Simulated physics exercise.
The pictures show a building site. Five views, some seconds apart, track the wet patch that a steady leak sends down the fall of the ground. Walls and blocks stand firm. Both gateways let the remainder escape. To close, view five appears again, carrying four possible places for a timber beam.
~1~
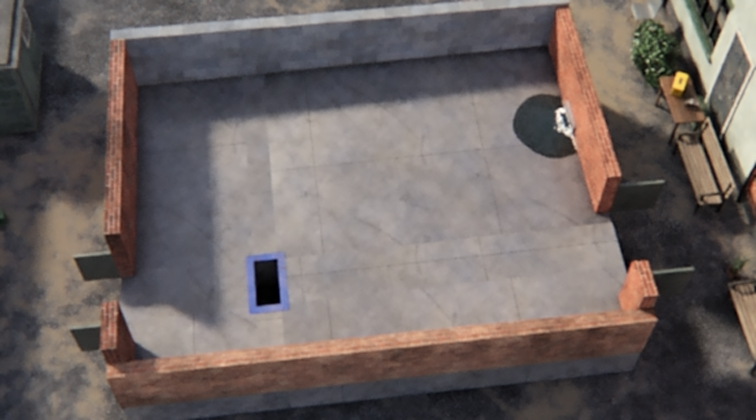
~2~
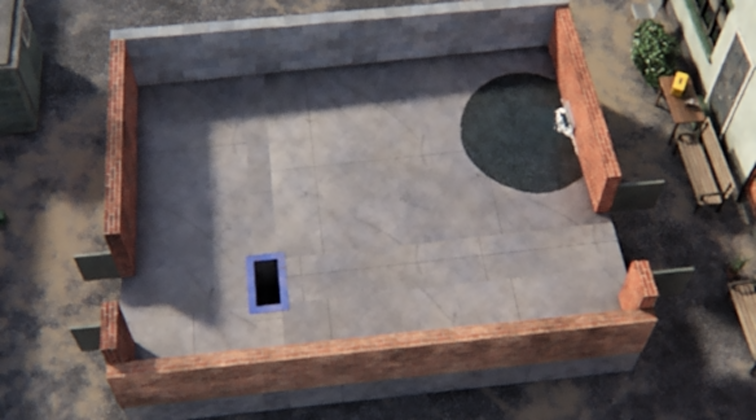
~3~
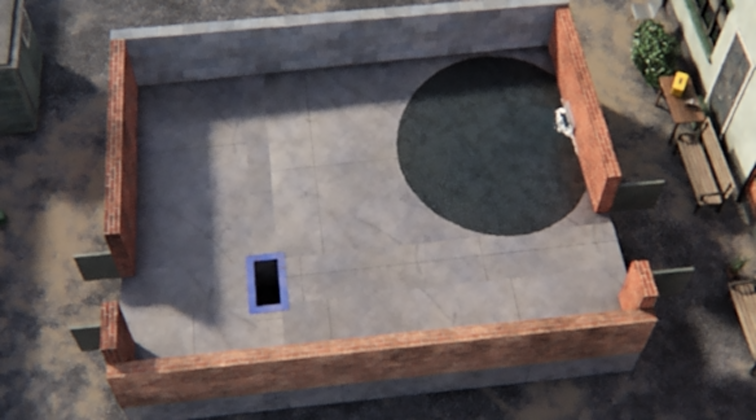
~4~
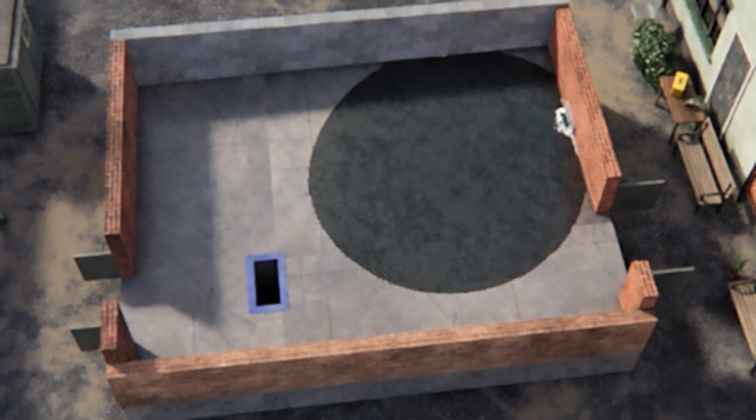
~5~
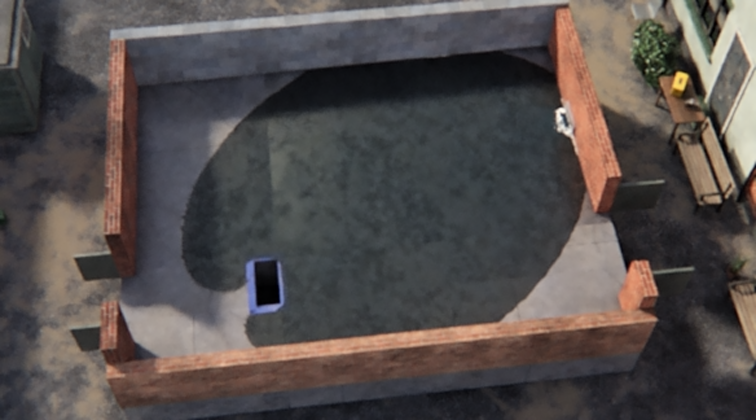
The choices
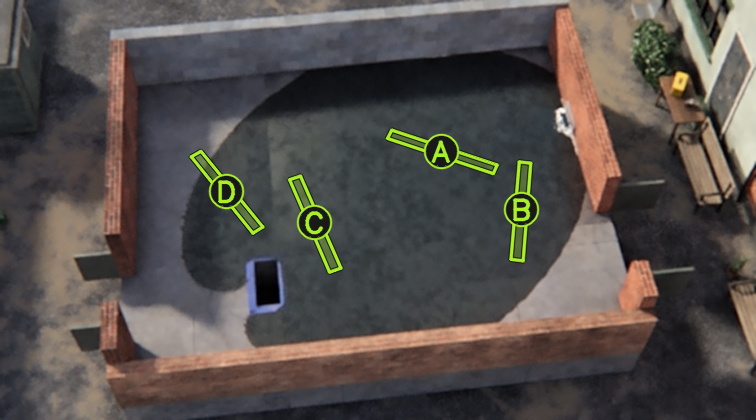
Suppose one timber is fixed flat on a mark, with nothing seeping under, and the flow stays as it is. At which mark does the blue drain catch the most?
Spot D does it best.
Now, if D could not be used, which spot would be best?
It is B.
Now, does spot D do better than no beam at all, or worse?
Better.
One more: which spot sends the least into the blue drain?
That is spot C.
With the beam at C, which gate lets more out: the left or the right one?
The left gate.
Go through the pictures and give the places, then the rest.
Outfall at (571, 119); blue drain at (267, 283); open gate at (135, 308); open gate at (607, 254); water covers 2 % of the ground and shows as far out as (523, 107); blue drain still dry.
Water covers 9 % of the ground and shows as far out as (472, 152); blue drain still dry.
Water covers 20 % of the ground and shows as far out as (400, 149); blue drain still dry.
Water covers 39 % of the ground and shows as far out as (334, 234); blue drain still dry.
Water covers 66 % of the ground and shows as far out as (203, 280); blue drain taking water.
On the marked copy, A from (389, 134) to (495, 169); B from (517, 260) to (525, 162); C from (295, 177) to (335, 270); D from (196, 154) to (257, 230).
With A, about 14 % of the stream runs into the blue drain, about 86 % out by the gates.
With B, about 19 % of the stream runs into the blue drain, about 80 % out by the gates.
With C, about 7 % of the stream runs into the blue drain, about 91 % out by the gates.
With D, about 32 % of the stream runs into the blue drain, about 66 % out by the gates.
